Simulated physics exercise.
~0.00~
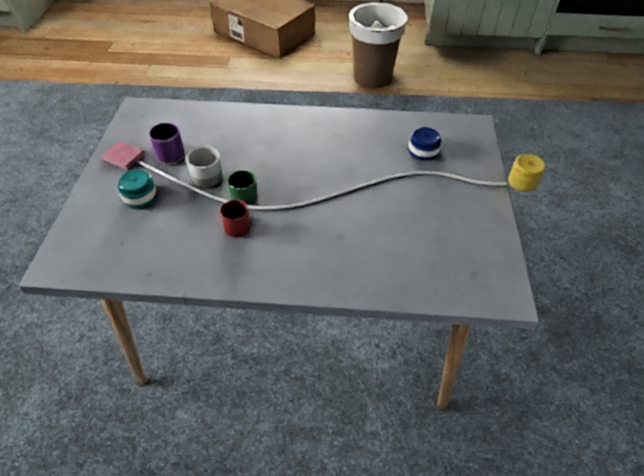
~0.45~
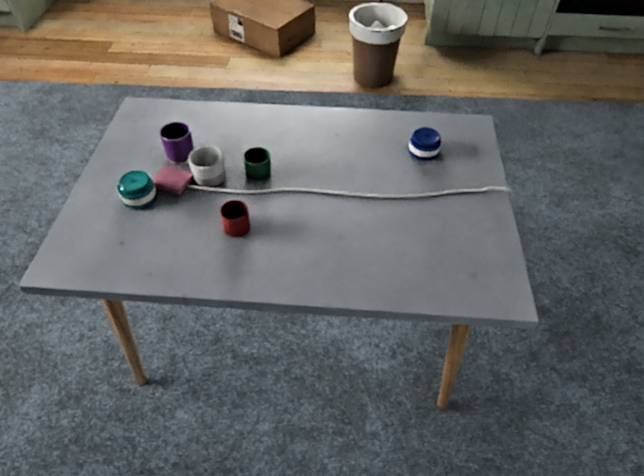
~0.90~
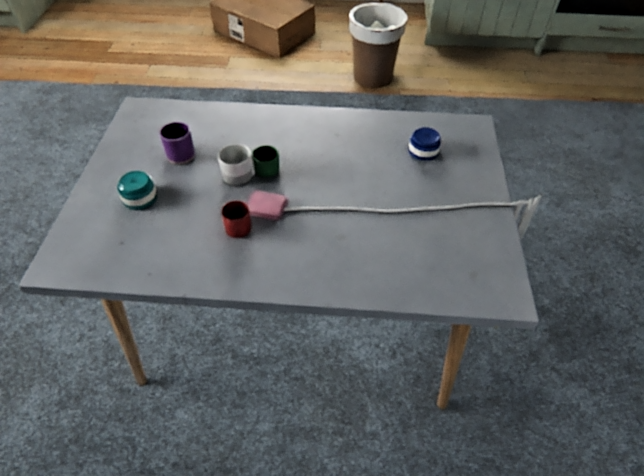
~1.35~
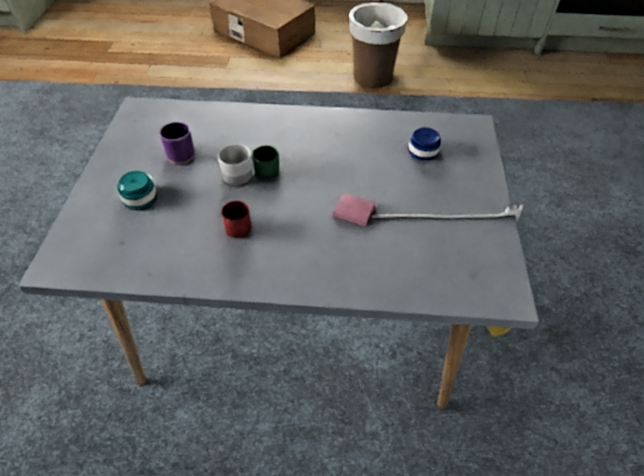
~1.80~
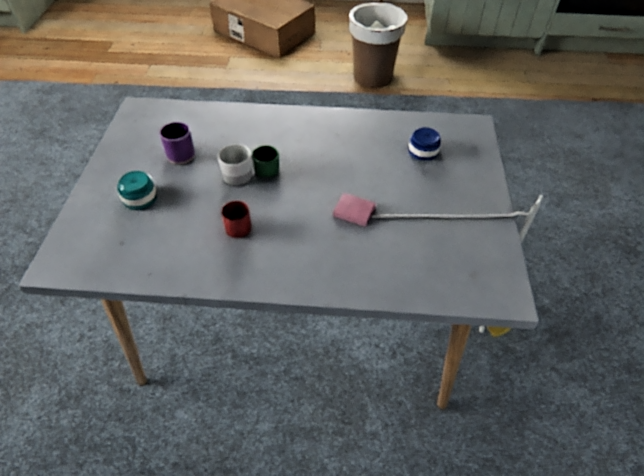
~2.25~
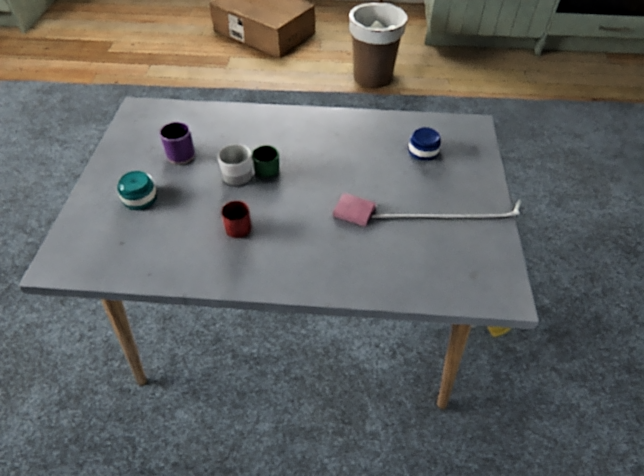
A table holds still as a falling yellow object drags a pink block rightward by cable.
